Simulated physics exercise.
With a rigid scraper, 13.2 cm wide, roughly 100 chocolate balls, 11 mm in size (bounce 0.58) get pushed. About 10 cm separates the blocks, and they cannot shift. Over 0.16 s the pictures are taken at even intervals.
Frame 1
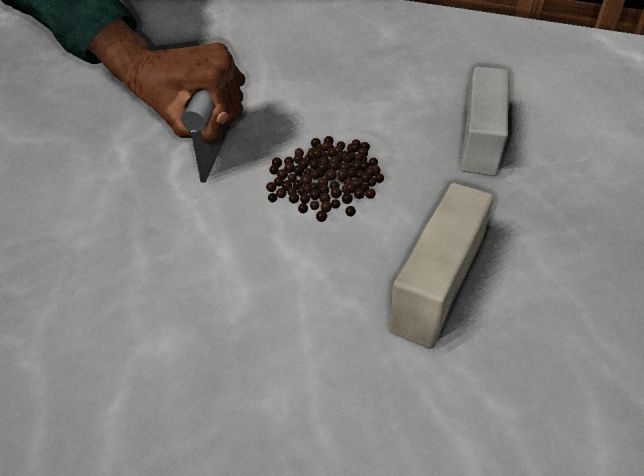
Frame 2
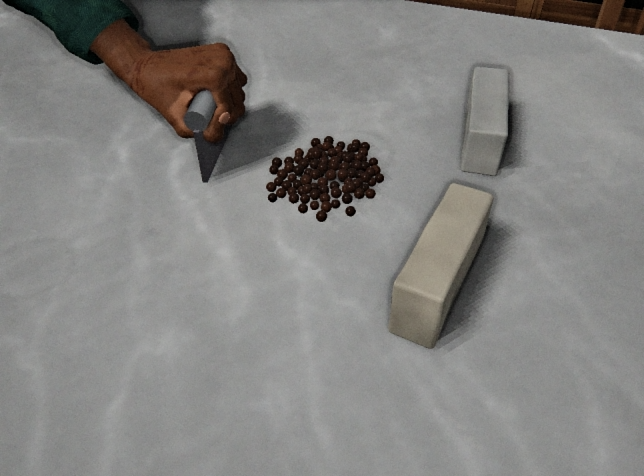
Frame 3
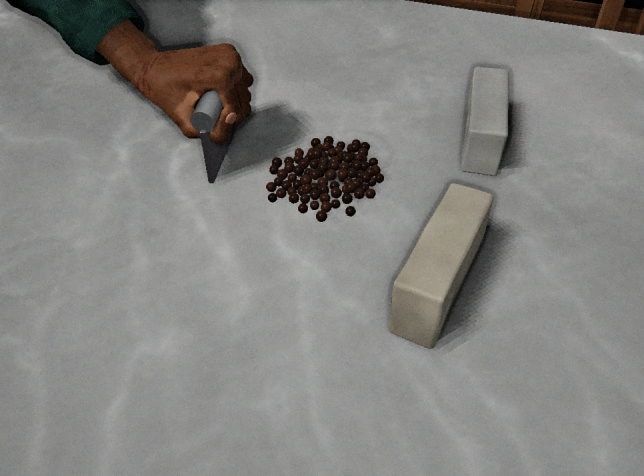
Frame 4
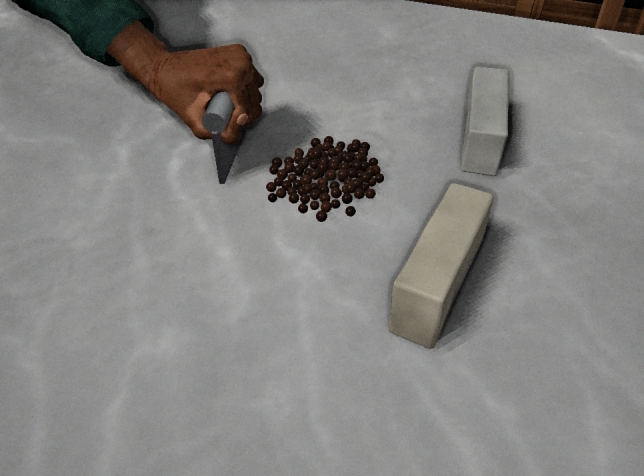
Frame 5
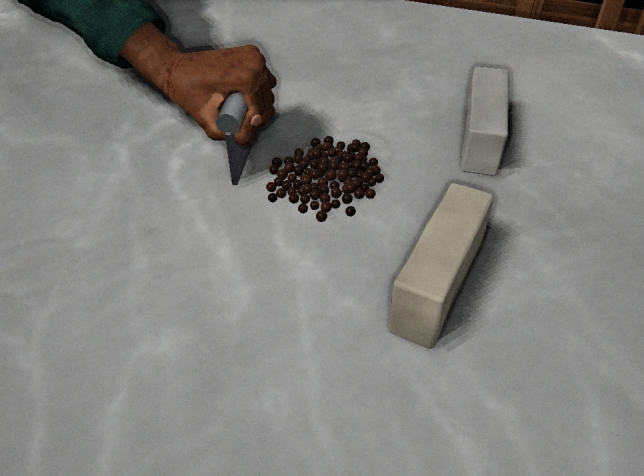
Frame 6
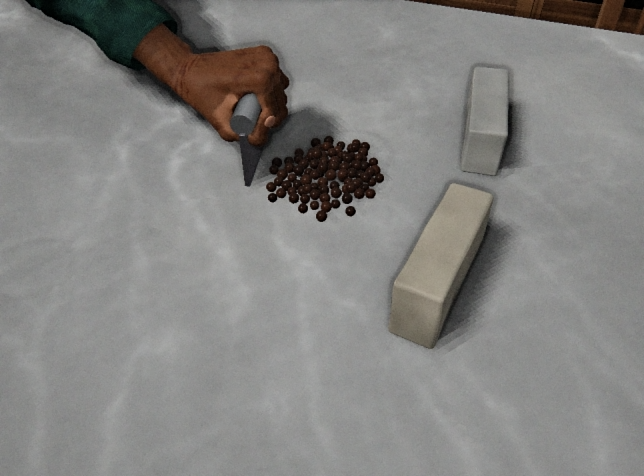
On a pale grey tabletop, a hand in a green sleeve slid a grey scraper slowly right toward a pile of small dark brown balls, while the balls and two pale blocks stayed still.
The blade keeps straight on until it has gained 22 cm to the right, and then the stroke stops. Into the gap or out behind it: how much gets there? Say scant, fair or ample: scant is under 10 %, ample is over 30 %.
Gap share: Fair.
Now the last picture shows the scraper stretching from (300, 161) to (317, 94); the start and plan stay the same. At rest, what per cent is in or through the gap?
At rest, 40 percent has gone in or through the gap.
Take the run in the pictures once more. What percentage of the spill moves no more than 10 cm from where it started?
I'd put it at close to 30 percent.
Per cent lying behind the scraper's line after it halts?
Near 25 percent, give or take.
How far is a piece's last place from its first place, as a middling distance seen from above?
About 12 cm.
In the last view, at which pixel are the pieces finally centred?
(431, 183).
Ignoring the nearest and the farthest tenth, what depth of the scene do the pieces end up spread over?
I'd reckon some 18 centimetres.
Then, 0.23 s after the last picture, scraper 15 cm from its start, spill 14 cm wide; held up before the blocks 100 %.
Then, 0.45 s after the last picture, scraper 22 cm from its start, spill 19 cm wide; in or through the gap 10 %, held up before the blocks 90 %.
Then, 0.65 s after the last picture, scraper 22 cm from its start, spill 21 cm wide; in or through the gap 15 %, held up before the blocks 85 %.
In the end, in or through the gap 15 %, round the near block 0 %, round the far block 0 %, held up before the blocks 85 %.
